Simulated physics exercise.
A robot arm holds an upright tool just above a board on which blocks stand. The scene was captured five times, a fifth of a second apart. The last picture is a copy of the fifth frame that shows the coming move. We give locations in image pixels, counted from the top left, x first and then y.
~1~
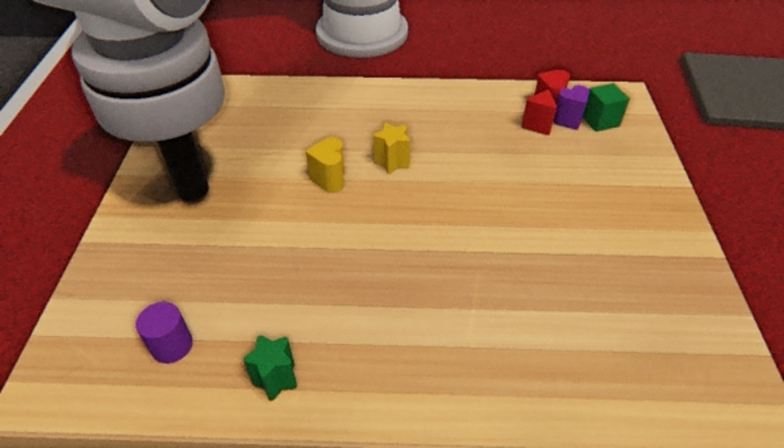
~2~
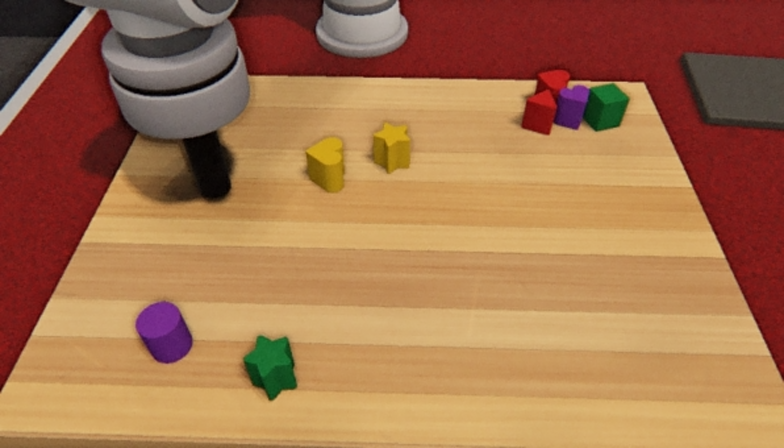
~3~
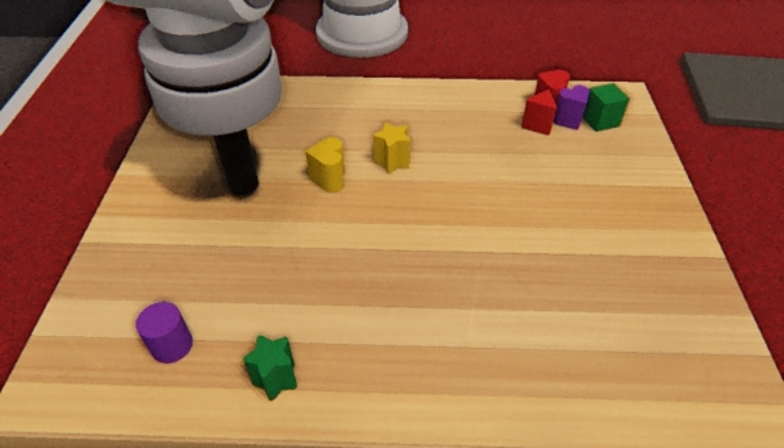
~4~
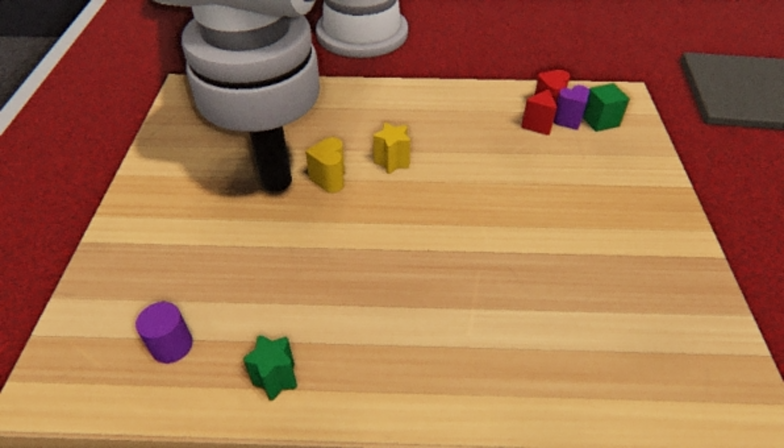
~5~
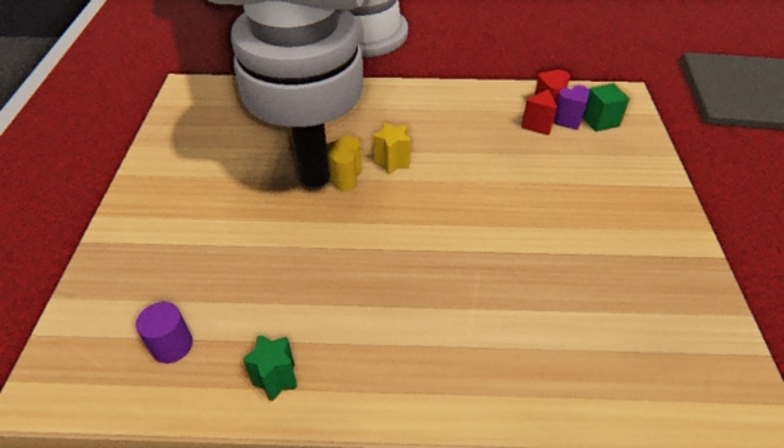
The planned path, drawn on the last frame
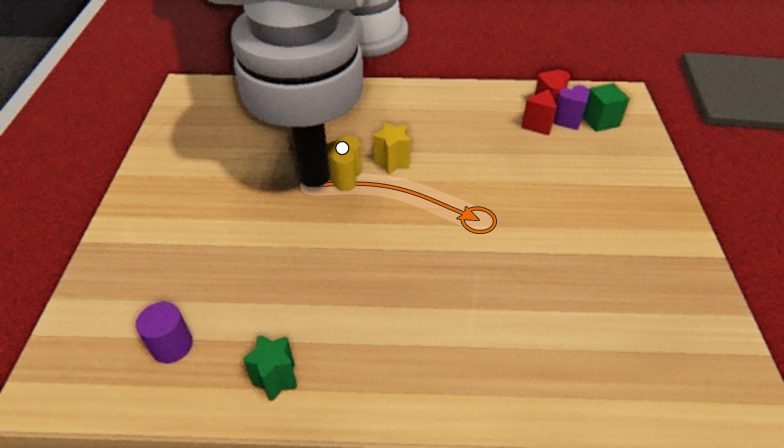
A robot arm moves its black tool right across the board and nudges the yellow heart-shaped block.
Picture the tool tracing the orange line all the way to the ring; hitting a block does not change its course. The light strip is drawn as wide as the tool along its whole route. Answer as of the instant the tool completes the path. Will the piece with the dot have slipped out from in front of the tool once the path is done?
Yes.
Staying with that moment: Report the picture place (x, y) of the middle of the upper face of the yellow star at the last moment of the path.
When the path ends, it will be at (413, 125).
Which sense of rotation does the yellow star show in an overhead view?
The block turns clockwise.
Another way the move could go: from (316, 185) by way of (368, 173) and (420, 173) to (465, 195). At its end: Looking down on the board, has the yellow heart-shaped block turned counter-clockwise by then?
Yes, that is how it ends up.
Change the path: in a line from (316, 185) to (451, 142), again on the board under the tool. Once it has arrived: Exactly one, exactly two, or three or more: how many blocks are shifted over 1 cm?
When the path ends, I think you'll find two blocks out of place by more than 1 cm.
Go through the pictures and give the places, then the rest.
In the first frame, tool tip (193, 190); block tops, yellow heart-shaped block (327, 150); yellow star (393, 133).
In the second frame, tool (216, 188); blocks unchanged.
In the third frame, tool (244, 185); blocks unchanged.
In the fourth frame, tool (277, 182); blocks unchanged.
In the fifth frame, tool (315, 178); yellow heart-shaped block (342, 148); yellow star (393, 133).
Path on the board, from (316, 185) via (372, 184) and (426, 198), ending at (479, 220); the dot is on the yellow heart-shaped block.
What follows on the original path. One third of the way, tool (373, 177); yellow heart-shaped block (390, 139), turned 35° anticlockwise; yellow star (411, 126), turned 20° clockwise.
Two thirds of the way, tool (427, 190); yellow heart-shaped block (393, 138), turned 40° anticlockwise; yellow star (413, 125), turned 20° clockwise.
At the end, tool (480, 213); yellow heart-shaped block (393, 138), turned 40° anticlockwise; yellow star (413, 125), turned 20° clockwise.
